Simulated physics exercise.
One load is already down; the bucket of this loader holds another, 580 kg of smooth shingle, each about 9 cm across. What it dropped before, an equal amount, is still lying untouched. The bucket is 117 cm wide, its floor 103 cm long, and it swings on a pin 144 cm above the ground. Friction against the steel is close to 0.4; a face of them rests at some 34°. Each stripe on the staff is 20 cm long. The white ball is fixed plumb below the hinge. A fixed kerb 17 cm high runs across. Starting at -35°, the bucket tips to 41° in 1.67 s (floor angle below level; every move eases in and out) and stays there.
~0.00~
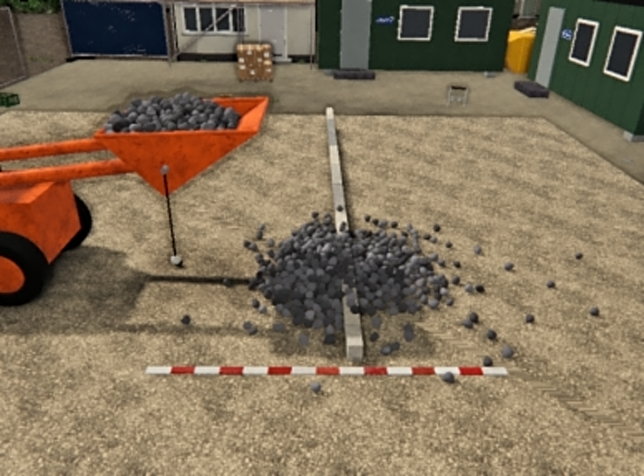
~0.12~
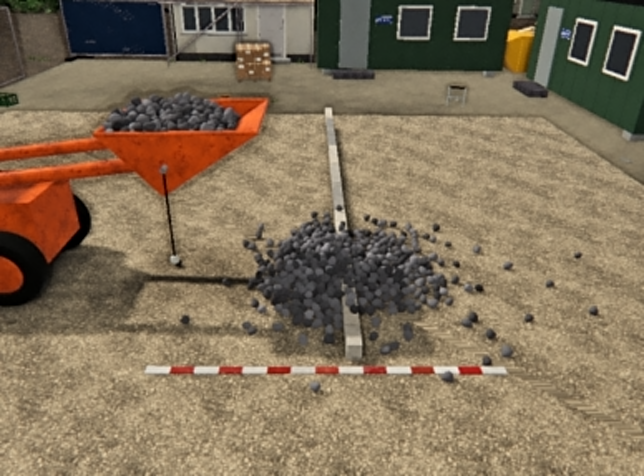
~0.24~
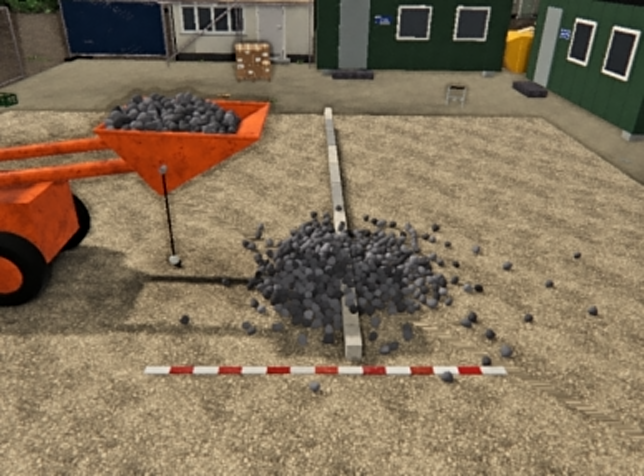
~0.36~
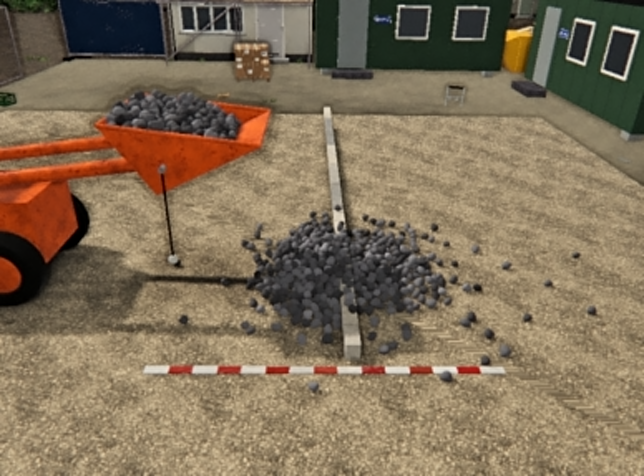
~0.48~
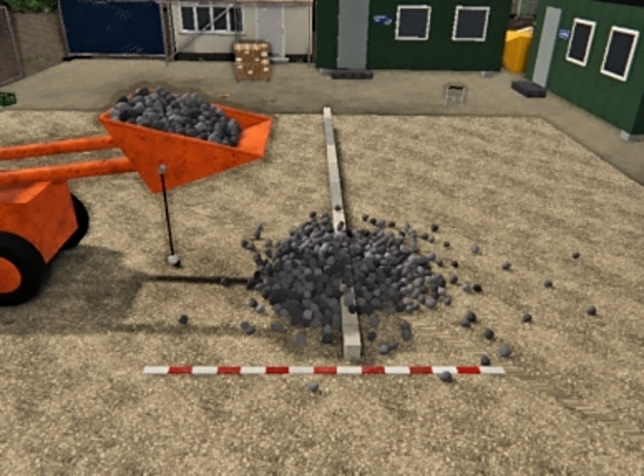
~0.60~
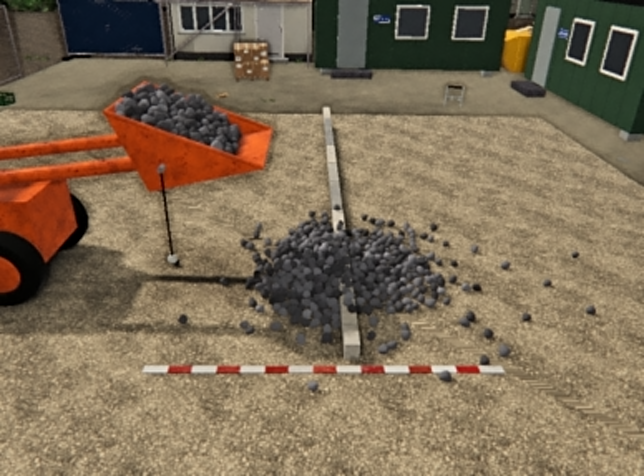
In a gravel yard, an orange loader slowly tilts its stone-filled bucket beside a dark heap.
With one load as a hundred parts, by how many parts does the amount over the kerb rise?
About 1 per cent.
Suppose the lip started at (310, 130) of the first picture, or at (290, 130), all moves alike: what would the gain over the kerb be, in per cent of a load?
First some 35, then 15 per cent.
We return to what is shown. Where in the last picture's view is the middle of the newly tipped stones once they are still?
Near (282, 265).
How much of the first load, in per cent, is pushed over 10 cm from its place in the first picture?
Roughly 10 per cent of them.
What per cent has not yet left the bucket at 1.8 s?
About 25 per cent.
After 1.2 s the floor is at 29°; in per cent of one load, 92 in the bucket, 69 on this side of the kerb, 39 over the kerb; the foremost stones are at (525, 286).
After 1.8 s the floor is at 41°; in per cent of one load, 27 in the bucket, 135 on this side of the kerb, 39 over the kerb; the foremost stones are at (525, 286).
After 2.1 s the floor is at 41°; in per cent of one load, 2 in the bucket, 159 on this side of the kerb, 40 over the kerb; the foremost stones are at (525, 286).
After 5.0 s the floor is at 41°; in per cent of one load, 0 in the bucket, 160 on this side of the kerb, 41 over the kerb; the foremost stones are at (525, 286). Net gain over the kerb, 1.
